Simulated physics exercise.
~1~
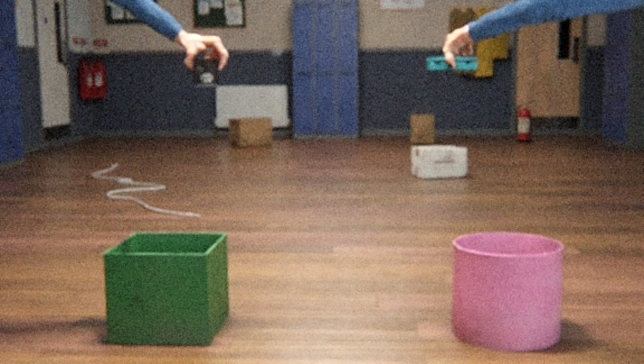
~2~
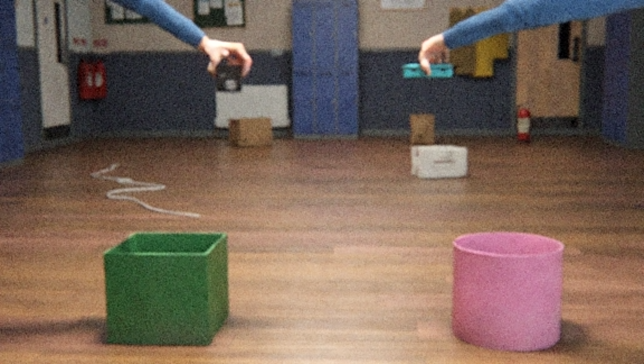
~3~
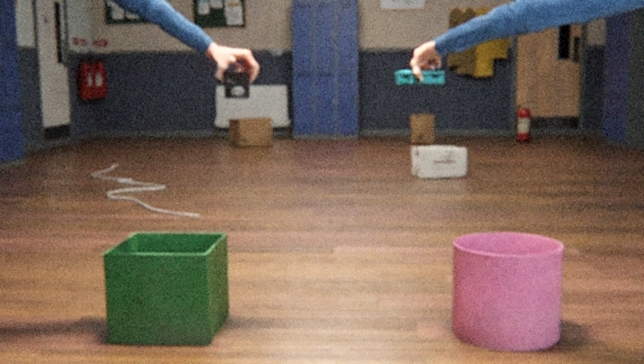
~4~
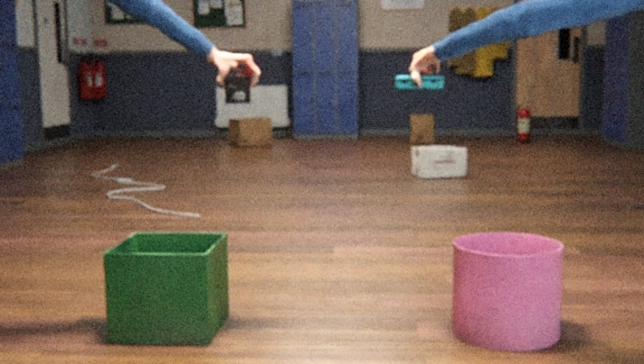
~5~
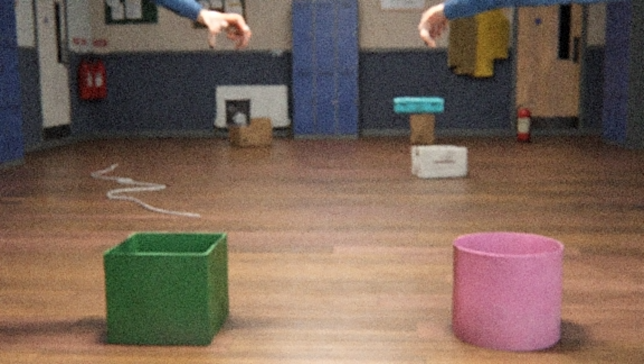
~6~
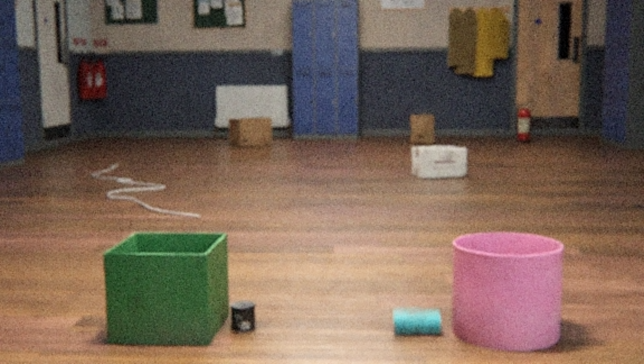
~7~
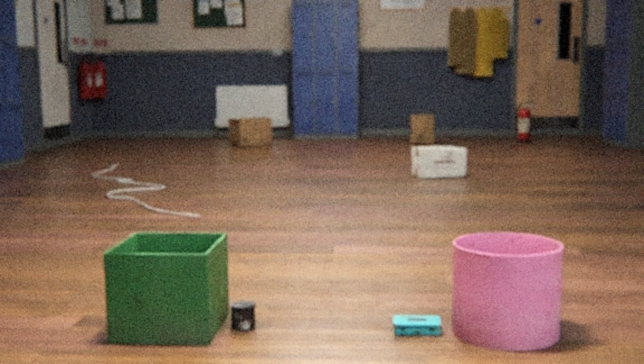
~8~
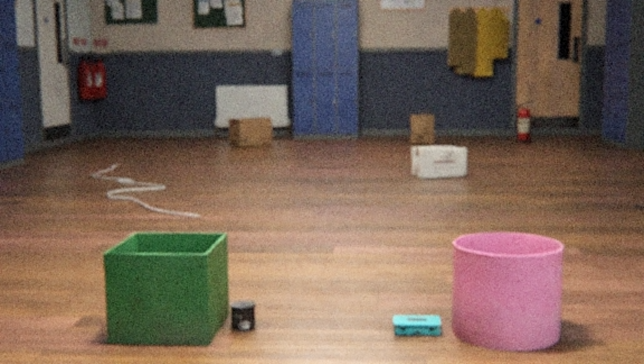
In a hall, two hands releasing a black tin and a turquoise case, both landing on the floor between green and pink bins.
